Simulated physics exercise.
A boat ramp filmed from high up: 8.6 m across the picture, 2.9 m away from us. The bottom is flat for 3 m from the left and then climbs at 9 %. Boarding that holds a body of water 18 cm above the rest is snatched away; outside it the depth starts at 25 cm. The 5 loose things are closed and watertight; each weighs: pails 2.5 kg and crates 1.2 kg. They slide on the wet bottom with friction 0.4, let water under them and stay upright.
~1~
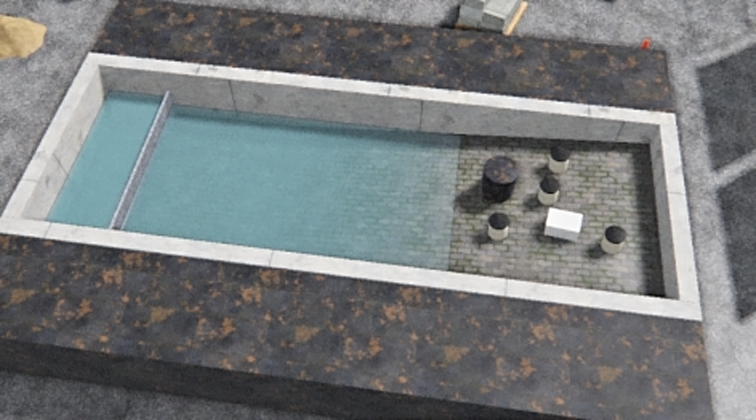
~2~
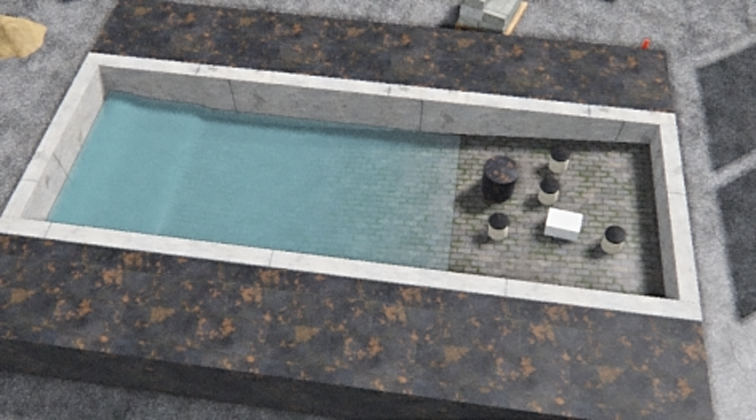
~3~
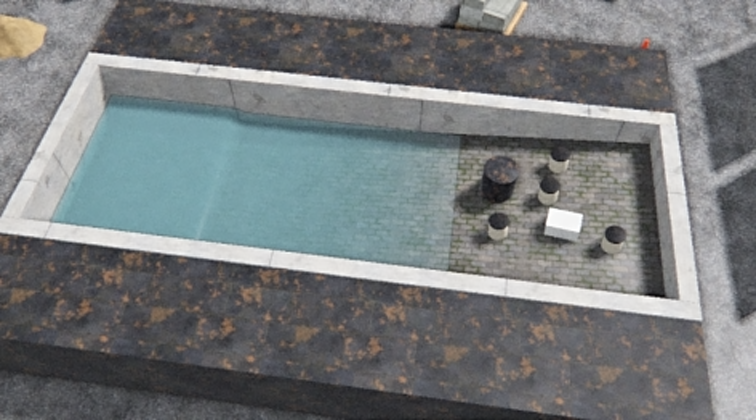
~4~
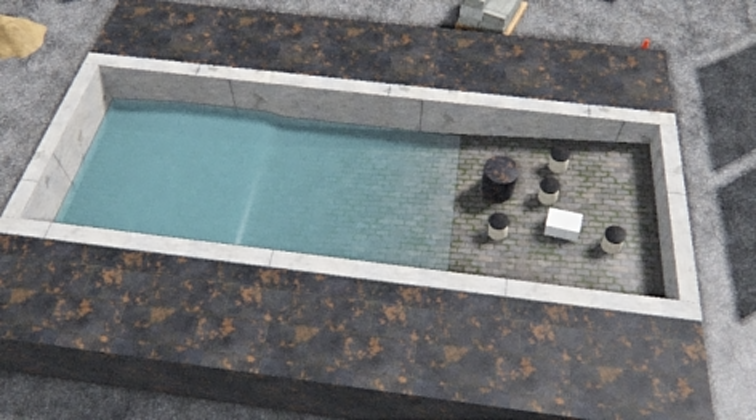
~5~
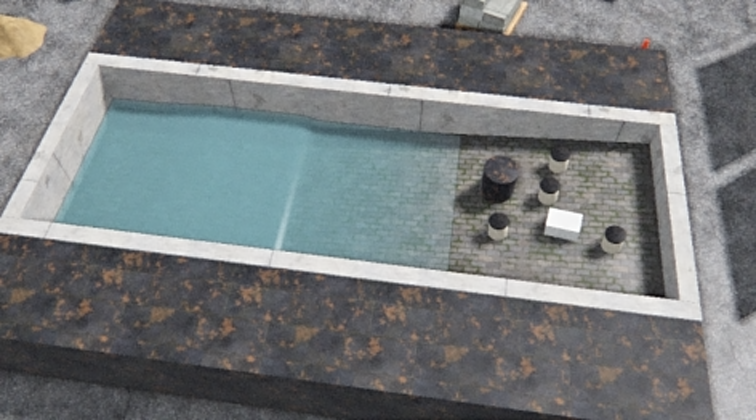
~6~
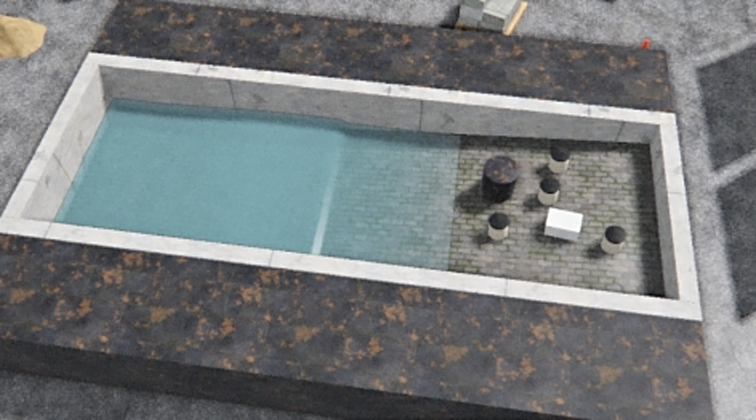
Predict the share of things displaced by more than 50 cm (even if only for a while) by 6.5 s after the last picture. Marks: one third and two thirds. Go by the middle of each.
That comes to from one to two thirds.
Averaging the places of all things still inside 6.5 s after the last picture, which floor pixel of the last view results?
Around (529, 215).
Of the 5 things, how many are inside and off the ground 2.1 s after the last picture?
I count 0.
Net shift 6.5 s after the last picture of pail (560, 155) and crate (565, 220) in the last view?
In that order: 0 cm, 250 cm.
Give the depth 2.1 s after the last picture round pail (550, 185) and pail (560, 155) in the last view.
Roughly 0 and 0 cm.
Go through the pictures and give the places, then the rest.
A pail at (552, 185), on the bottom; a pail at (562, 154), on the bottom; water covers 16.4 m2; 0 of 5 have shifted, in the first picture.
A pail at (552, 185), on the bottom; a pail at (562, 154), on the bottom; 16.4 m2 under water; 0 of 5 have shifted, in the second picture.
A pail at (552, 185), on the bottom; a pail at (562, 154) rests on the ground; 16.4 m2 under water; 0 of 5 have shifted, in the third picture.
A pail at (552, 185), on the bottom; a pail at (562, 154) rests on the ground; 16.4 m2 under water; 0 of 5 have shifted, in the fourth picture.
A pail at (552, 185), on the bottom; a pail at (562, 154), on the bottom; water covers 16.4 m2; 0 of 5 have shifted, in the fifth picture.
A pail at (552, 185), on the bottom; a pail at (562, 154), on the bottom; water covers 16.4 m2; 0 of 5 have shifted, in the sixth picture.
Then, 0.6 s after the last picture 0 of 5 are over 50 cm from their spots; 0 afloat.
Then, 2.1 s after the last picture 0 of 5 are over 50 cm from their spots; 0 afloat.
Then, 4.1 s after the last picture 1 of 5 are over 50 cm from their spots; 1 afloat.
Then, 6.5 s after the last picture 2 of 5 are over 50 cm from their spots, and 2 have been at some point; 1 afloat.
